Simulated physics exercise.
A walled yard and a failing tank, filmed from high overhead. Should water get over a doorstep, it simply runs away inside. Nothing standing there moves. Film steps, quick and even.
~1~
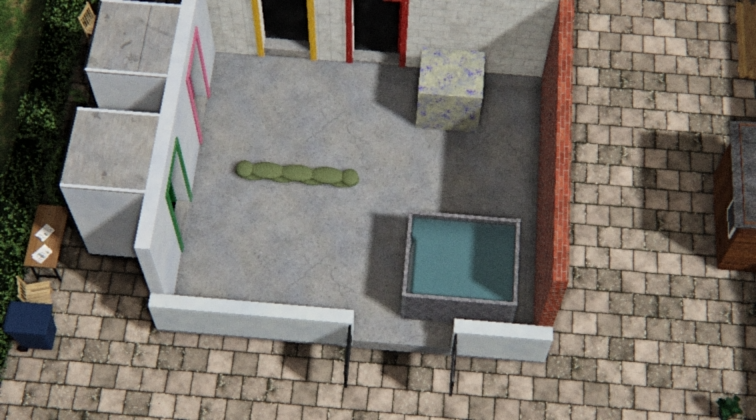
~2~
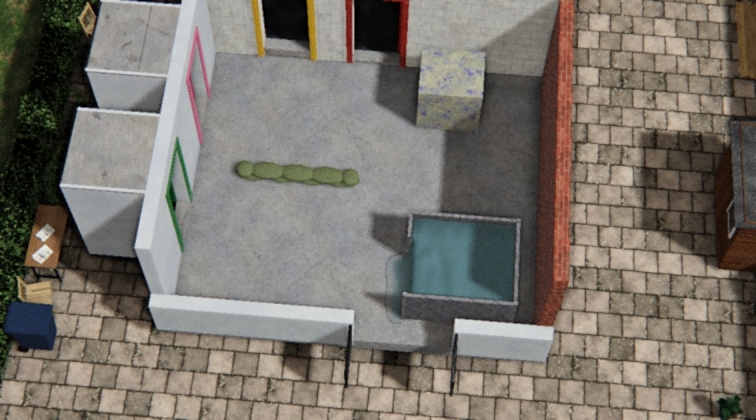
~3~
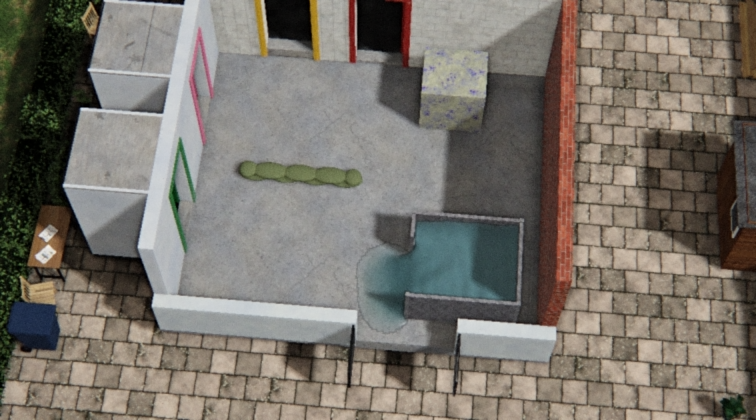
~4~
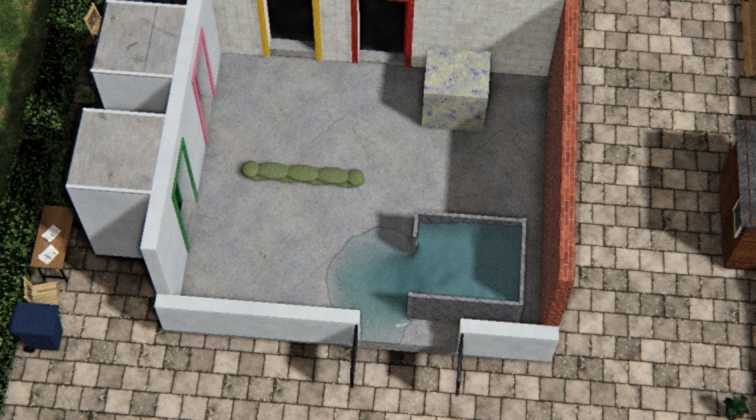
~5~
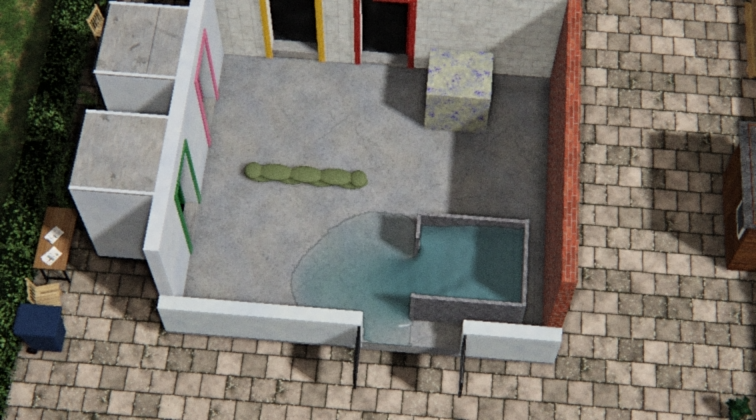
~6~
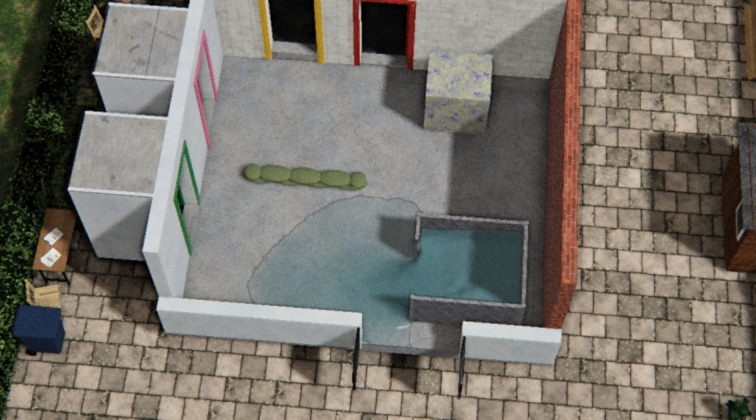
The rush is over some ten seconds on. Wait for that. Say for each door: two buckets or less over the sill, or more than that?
Result: The green door tips over the cap there; the yellow door stays at or under the cap there; the pink door stays at or under the cap there; the red door stays at or under the cap there.
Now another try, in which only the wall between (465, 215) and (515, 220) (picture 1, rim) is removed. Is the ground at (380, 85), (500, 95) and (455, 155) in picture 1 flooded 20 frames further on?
Taken in turn they're swamped, swamped and swamped.
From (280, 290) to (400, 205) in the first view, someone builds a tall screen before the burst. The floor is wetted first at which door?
It is the green one.
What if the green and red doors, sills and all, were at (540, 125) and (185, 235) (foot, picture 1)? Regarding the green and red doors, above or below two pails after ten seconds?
My reading: The green door stays within the limit, the red door exceeds the limit.
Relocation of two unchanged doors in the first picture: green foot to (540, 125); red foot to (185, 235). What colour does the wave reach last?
That is the green-painted one.
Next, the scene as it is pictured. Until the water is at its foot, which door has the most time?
The door marked red.
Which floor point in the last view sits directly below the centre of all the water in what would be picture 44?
About (314, 209) in the last view.
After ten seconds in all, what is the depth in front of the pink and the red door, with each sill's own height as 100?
In order: Roughly 60 and 60 in a hundred.
A moment on, water covers 35 % of the floor; the green door under two buckets in, the yellow door not reached, the pink door not reached, the red door not reached.
Next, water covers 35 % of the floor; the green door far over two buckets in, the yellow door not reached, the pink door wet at the sill, nothing in, the red door not reached.
Then, water covers 45 % of the floor; the green door far over two buckets in, the yellow door wet at the sill, nothing in, the pink door wet at the sill, nothing in, the red door not reached.
Later, water covers 70 % of the floor; the green door far over two buckets in, the yellow door wet at the sill, nothing in, the pink door wet at the sill, nothing in, the red door wet at the sill, nothing in.
In the end, water covers 90 % of the floor; the green door far over two buckets in, the yellow door wet at the sill, nothing in, the pink door under two buckets in, the red door wet at the sill, nothing in.
